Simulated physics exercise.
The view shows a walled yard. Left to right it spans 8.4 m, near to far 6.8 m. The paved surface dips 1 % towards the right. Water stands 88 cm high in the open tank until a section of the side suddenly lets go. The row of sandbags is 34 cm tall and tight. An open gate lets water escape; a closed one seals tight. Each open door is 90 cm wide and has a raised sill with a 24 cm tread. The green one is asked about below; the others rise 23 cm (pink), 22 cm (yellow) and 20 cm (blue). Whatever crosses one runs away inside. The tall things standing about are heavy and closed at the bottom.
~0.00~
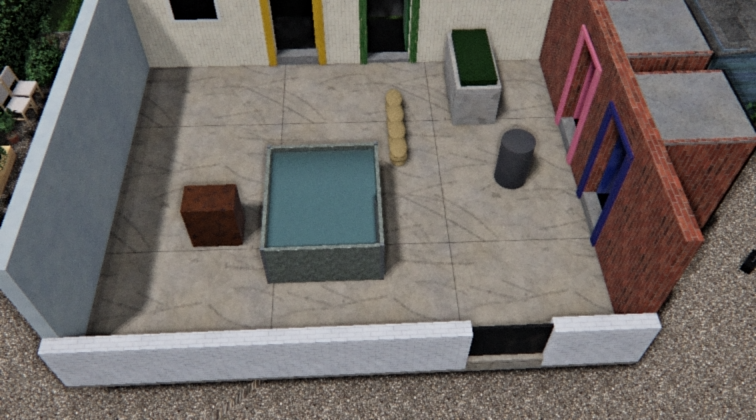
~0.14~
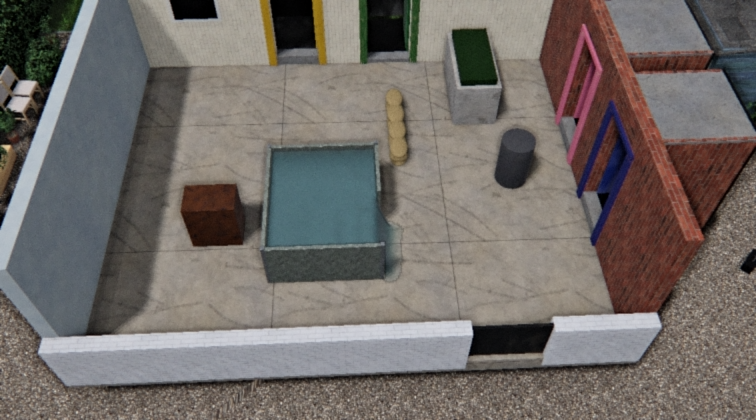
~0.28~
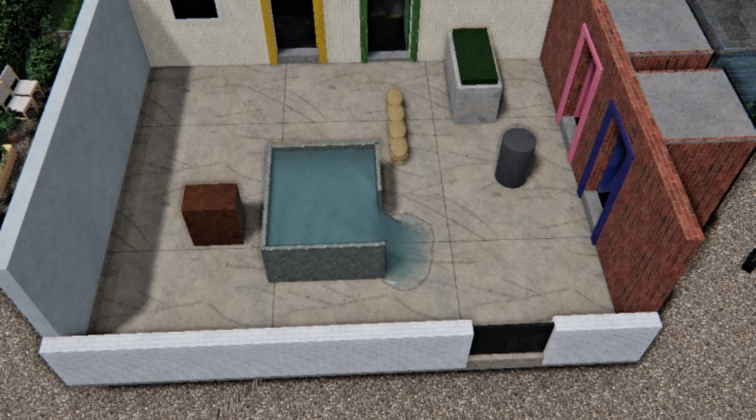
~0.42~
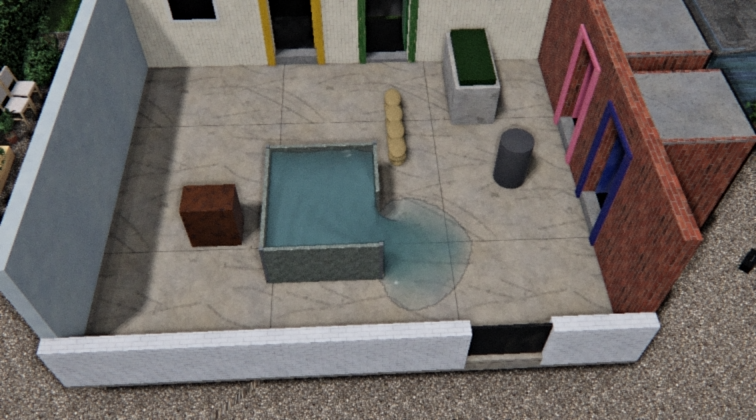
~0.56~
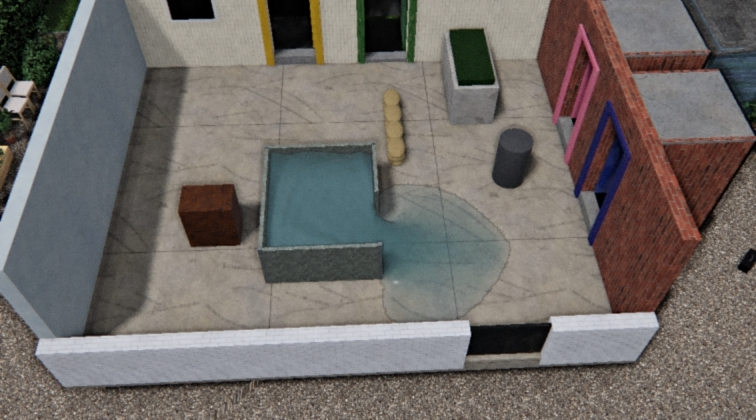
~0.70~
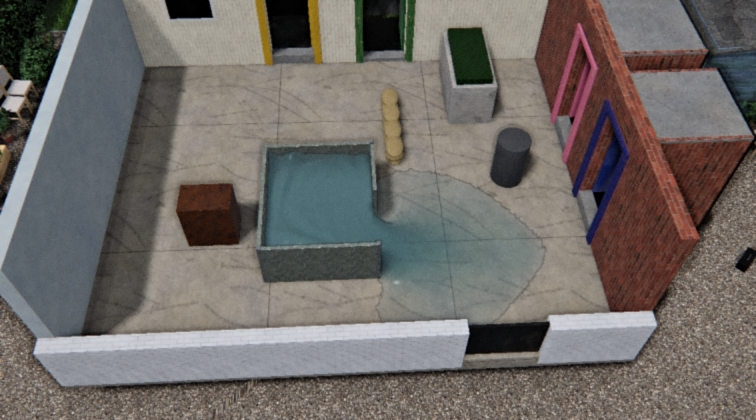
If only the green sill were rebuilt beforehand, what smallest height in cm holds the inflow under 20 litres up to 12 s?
At least 6.5 cm or so.
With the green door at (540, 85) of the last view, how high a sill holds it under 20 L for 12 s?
Roughly 18 cm.
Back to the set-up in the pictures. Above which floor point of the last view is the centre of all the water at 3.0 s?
At about (437, 235).
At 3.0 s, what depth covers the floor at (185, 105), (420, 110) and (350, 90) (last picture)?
About 0, 0 and 0 cm.
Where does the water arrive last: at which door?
The yellow one.
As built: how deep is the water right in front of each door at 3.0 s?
In cm: Pink 9, yellow 0, blue 30, green 0.
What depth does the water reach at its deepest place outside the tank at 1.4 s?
Roughly 44 cm.
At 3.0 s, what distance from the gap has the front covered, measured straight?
Roughly 6.0 m.
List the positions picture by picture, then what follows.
The first picture shows still water, 88 cm deep, in the open tank at (323, 196); the green door at (389, 24) is dry.
In the second picture, the front is at (398, 238), 0.3 m from the gap at (379, 238); 0.3 m2 of floor is wet, 88 cm left at the back.
In the third picture, the front is at (430, 240), 0.9 m from the gap at (379, 239); 1.0 m2 of floor is wet, 88 cm left at the back.
In the fourth picture, the gap is at (377, 241), the front 1.5 m out at (467, 247); the back of the open tank holds 83 cm.
In the fifth picture, the gap is at (376, 241), the front 2.2 m out at (505, 252); the back of the open tank holds 73 cm.
In the sixth picture, the front is at (539, 255), 2.8 m from the gap at (375, 240); 6.7 m2 of floor is wet, 75 cm left at the back; the green door at (385, 23), 4.9 m from the gap, is still 3.4 m from the nearest water.
After 1.4 s water covers 25 % of the floor, deepest (44 cm) near (612, 339); it has not reached the green door.
After 3.0 s water covers 35 % of the floor, deepest (34 cm) near (519, 332); it has not reached the green door.
After 12.0 s water covers 90 % of the floor, deepest (14 cm) near (408, 151); 6 cm at the green door, 5 litres in over its 9 cm sill.
At the green door as built, the water arrived by 4.6 s and peaked near 10 cm at 8.2 s.
Run again over the same 12 s with other heights there, 27 litres in over 6 cm, 7 litres over 8.5 cm. The limit of 20 litres is kept from about 6.5 cm up.
